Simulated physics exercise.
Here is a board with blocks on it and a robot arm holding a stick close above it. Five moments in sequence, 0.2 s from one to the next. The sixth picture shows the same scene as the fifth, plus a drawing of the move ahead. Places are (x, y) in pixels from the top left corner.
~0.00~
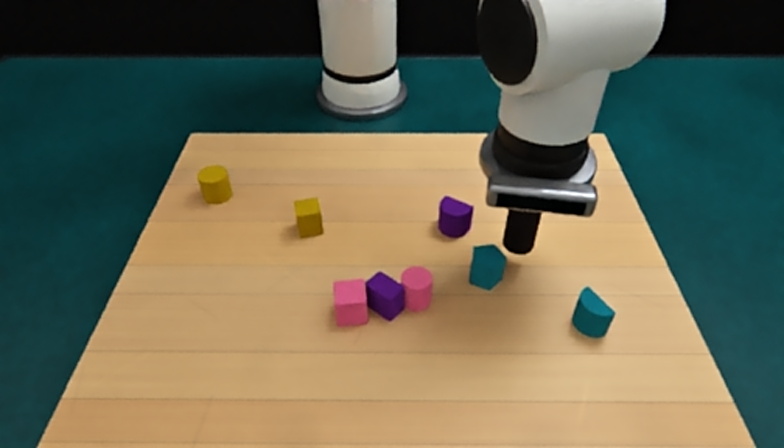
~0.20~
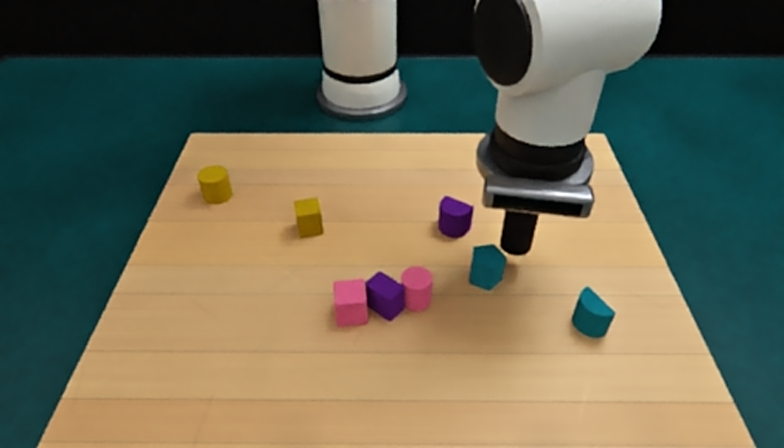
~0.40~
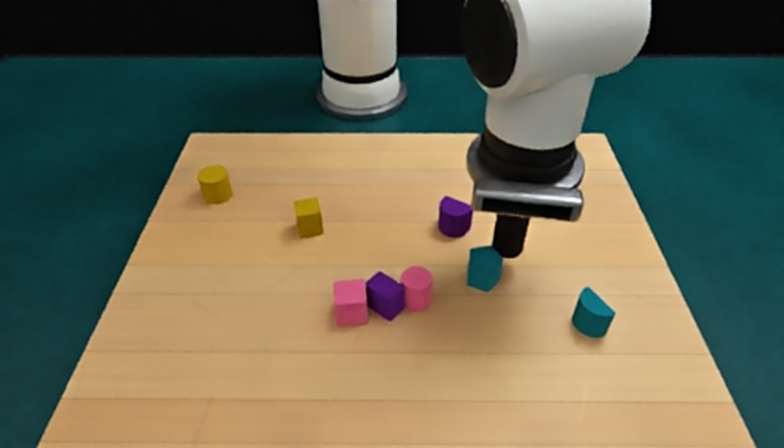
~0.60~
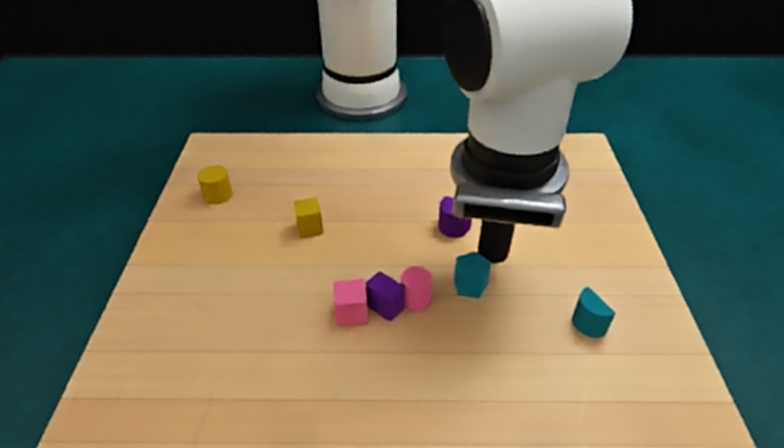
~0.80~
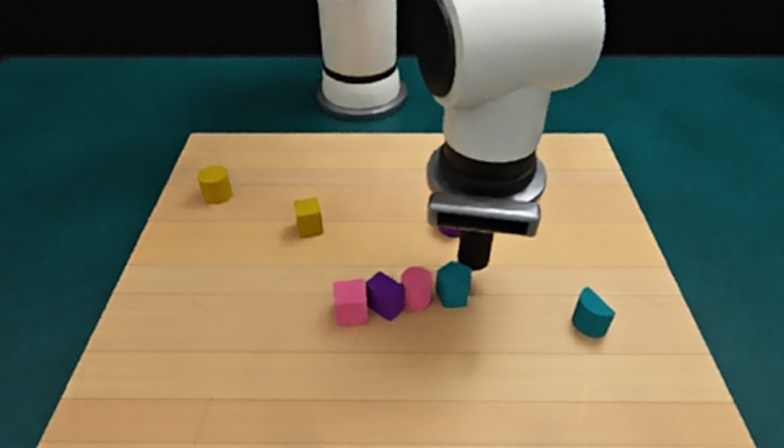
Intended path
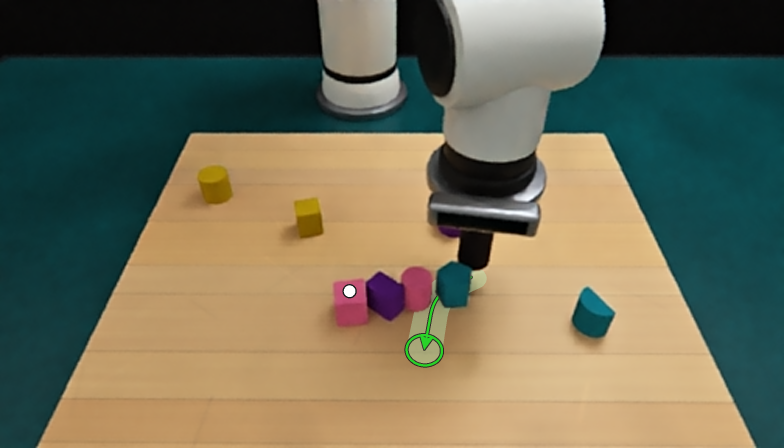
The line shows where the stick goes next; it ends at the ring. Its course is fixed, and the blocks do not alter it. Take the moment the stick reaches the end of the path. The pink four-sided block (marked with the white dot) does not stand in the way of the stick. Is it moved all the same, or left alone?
That block slides.
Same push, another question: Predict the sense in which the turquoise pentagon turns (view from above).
Answer: Anticlockwise.
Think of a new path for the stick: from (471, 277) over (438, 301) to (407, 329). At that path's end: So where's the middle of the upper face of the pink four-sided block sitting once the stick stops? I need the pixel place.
In the picture, that point is around (325, 289).
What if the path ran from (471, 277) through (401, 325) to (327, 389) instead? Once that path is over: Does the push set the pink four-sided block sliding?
Yes, I think so.
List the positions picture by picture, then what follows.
The first picture shows lower end of the stick (518, 245), tops of blocks, pink four-sided block (350, 291), purple rectangle (385, 285), pink round block (417, 277), turquoise pentagon (488, 255).
The second picture shows stick (515, 246), blocks as before.
The third picture shows stick (507, 249), turquoise pentagon (485, 257).
The fourth picture shows stick (493, 254), turquoise pentagon (473, 263).
The fifth picture shows stick (473, 261), pink four-sided block (350, 291), purple rectangle (385, 285), pink round block (417, 277), turquoise pentagon (456, 273).
The drawn path runs from (471, 277) by way of (443, 292) and (430, 318) to (424, 350); the dot is on the pink four-sided block.
What follows on the original path. One third of the way, stick (444, 276); pink four-sided block (343, 291); purple rectangle (371, 293), turned 40° clockwise; pink round block (400, 294); turquoise pentagon (435, 294).
Two thirds of the way, stick (431, 302); pink four-sided block (341, 291); purple rectangle (369, 293), turned 45° clockwise; pink round block (398, 301); turquoise pentagon (430, 324), turned 30° anticlockwise.
At the end, stick (425, 334); pink four-sided block (339, 291); purple rectangle (367, 294), turned 55° clockwise; pink round block (393, 312); turquoise pentagon (425, 359), turned 30° anticlockwise.
